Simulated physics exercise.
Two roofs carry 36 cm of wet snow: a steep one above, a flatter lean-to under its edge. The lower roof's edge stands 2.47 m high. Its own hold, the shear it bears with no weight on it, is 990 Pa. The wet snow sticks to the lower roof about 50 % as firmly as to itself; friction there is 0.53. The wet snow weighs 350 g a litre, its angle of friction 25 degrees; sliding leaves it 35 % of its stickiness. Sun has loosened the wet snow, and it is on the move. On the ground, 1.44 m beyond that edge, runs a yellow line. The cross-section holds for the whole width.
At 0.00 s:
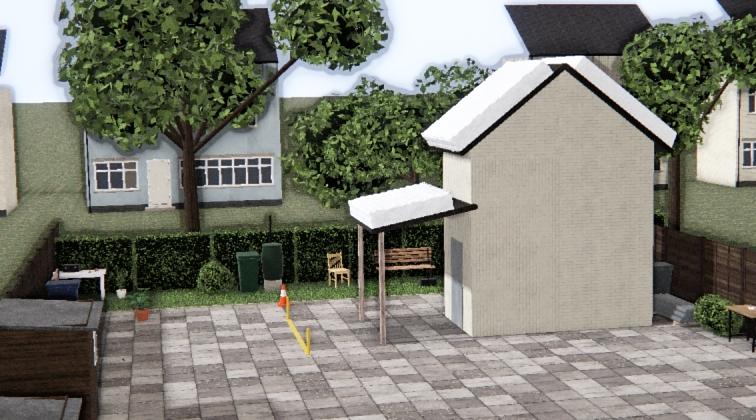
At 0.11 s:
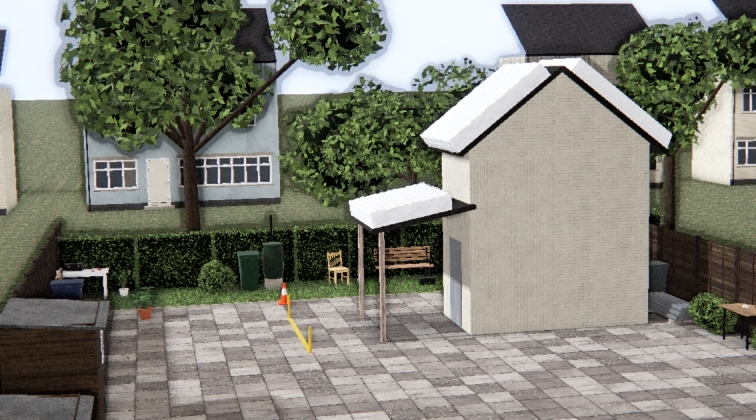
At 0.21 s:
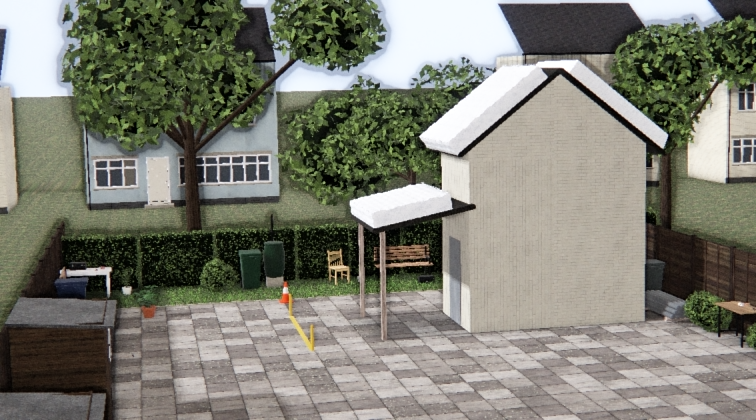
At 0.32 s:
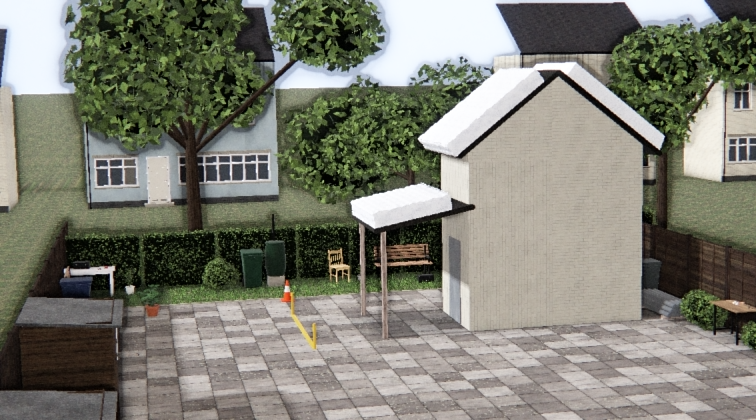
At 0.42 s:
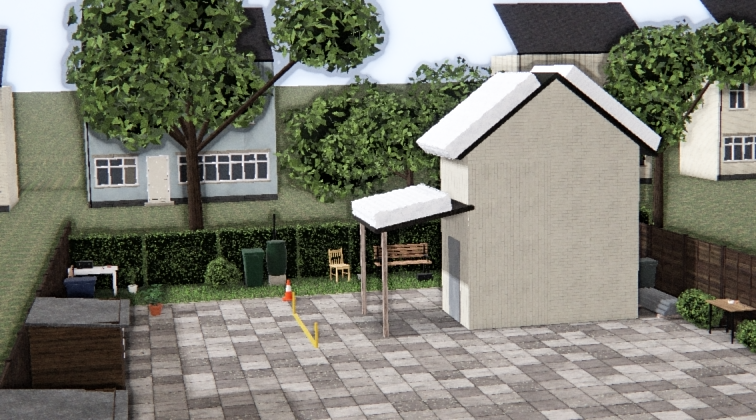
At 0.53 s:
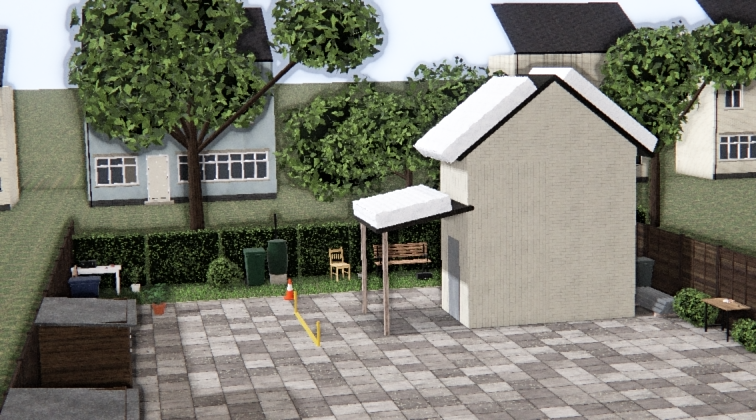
A tall, narrow cream building with thick white snow on its steep roof stands in a paved yard, seen from above and at a distance. A snow-topped lean-to on thin posts adjoins its left side, with an orange cone and yellow line nearby, and a green hedge, benches, trees and houses behind. The upper snow slides slightly down toward the lean-to while the camera drifts slowly sideways.
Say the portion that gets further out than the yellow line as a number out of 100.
The portion that gets further out than the yellow line is near 0 %.
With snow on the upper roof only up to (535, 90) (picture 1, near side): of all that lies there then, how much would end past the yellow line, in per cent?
Then about 0 %.
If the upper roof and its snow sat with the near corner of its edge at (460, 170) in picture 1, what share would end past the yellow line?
It would be near 0 %.
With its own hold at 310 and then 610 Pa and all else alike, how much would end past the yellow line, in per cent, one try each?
In that order: 25 %, 10 %.
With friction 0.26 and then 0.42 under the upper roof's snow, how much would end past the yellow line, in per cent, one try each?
In turn about 14 %, 6 %.
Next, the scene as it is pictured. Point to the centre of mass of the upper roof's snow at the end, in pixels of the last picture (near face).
Near (405, 234).
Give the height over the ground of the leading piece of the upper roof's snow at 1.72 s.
Roughly 3.0 m.
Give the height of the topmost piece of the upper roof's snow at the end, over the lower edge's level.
Some 1.2 m.
After 1.07 s, none is below the lower edge and 0 % is past the line.
After 1.72 s, none is below the lower edge and 0 % is past the line.
After 2.36 s, none is below the lower edge and 0 % is past the line.
After 3.00 s, 12 % is below the lower edge and 0 % is past the line.
After 6.00 s, 22 % is below the lower edge and 0 % is past the line.
